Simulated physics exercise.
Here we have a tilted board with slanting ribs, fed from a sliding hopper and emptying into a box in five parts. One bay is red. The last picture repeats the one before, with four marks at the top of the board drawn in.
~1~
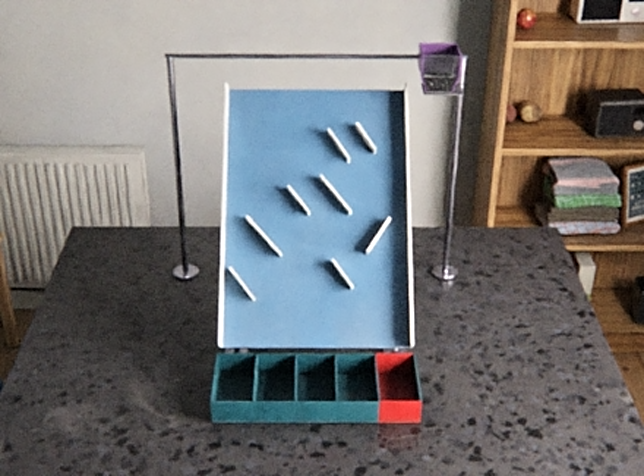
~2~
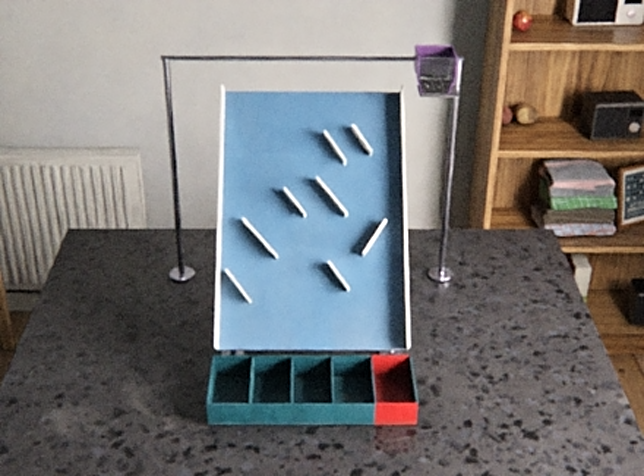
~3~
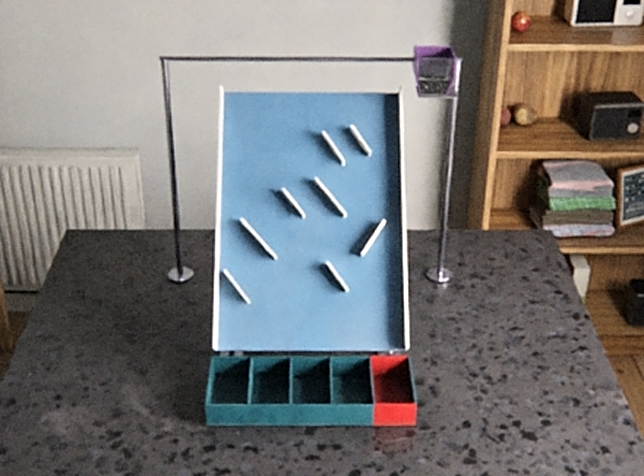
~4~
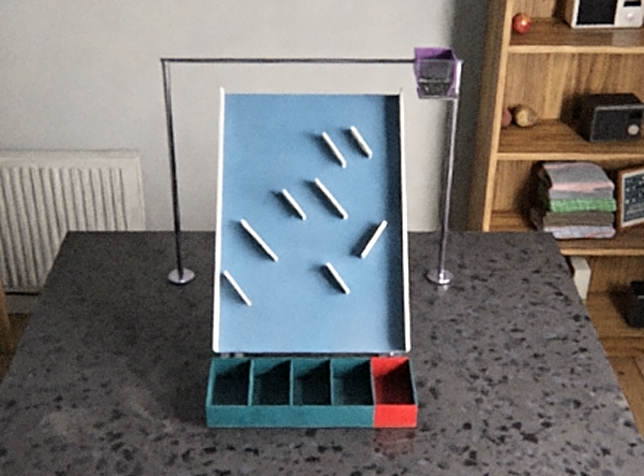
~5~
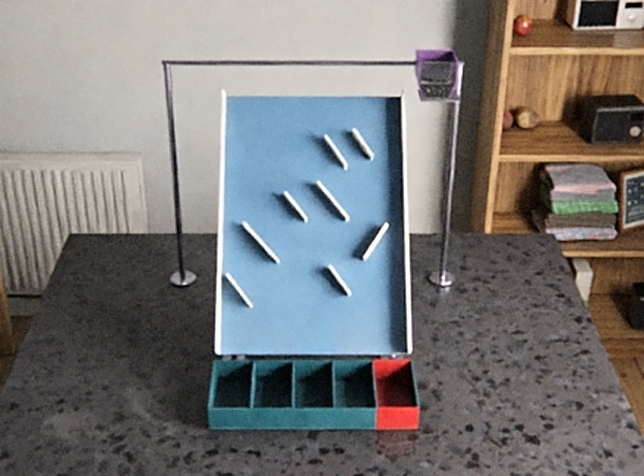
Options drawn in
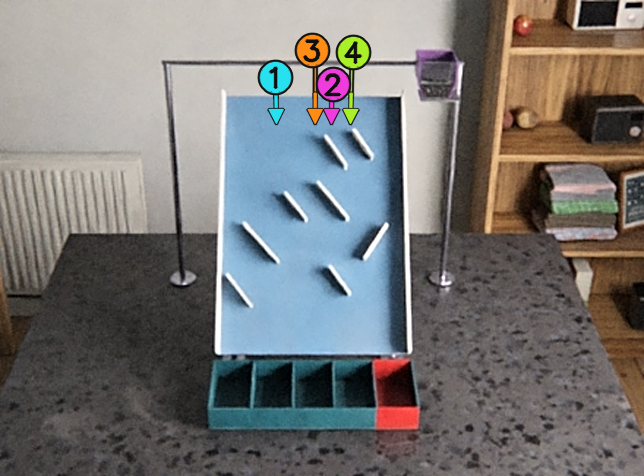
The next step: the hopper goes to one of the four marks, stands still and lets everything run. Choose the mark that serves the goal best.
4.
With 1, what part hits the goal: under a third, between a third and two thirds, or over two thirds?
Mark 1 gives under a third.
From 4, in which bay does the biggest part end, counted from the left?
It is the fifth one.
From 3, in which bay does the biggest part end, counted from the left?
The fifth.
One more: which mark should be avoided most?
That would be 1.
On the marked copy, mark 1 meets the board at (276, 118); mark 2 meets the board at (331, 118); mark 3 meets the board at (315, 118); mark 4 meets the board at (350, 118).
If 1 is chosen, roughly a quarter in the red bay, the larger part in other bays.
If 2 is chosen, roughly two thirds in the red bay, roughly a third in other bays.
If 3 is chosen, roughly half in the red bay, roughly a third in other bays, just a few held on the board.
If 4 is chosen, the larger part in the red bay, roughly a quarter in other bays.
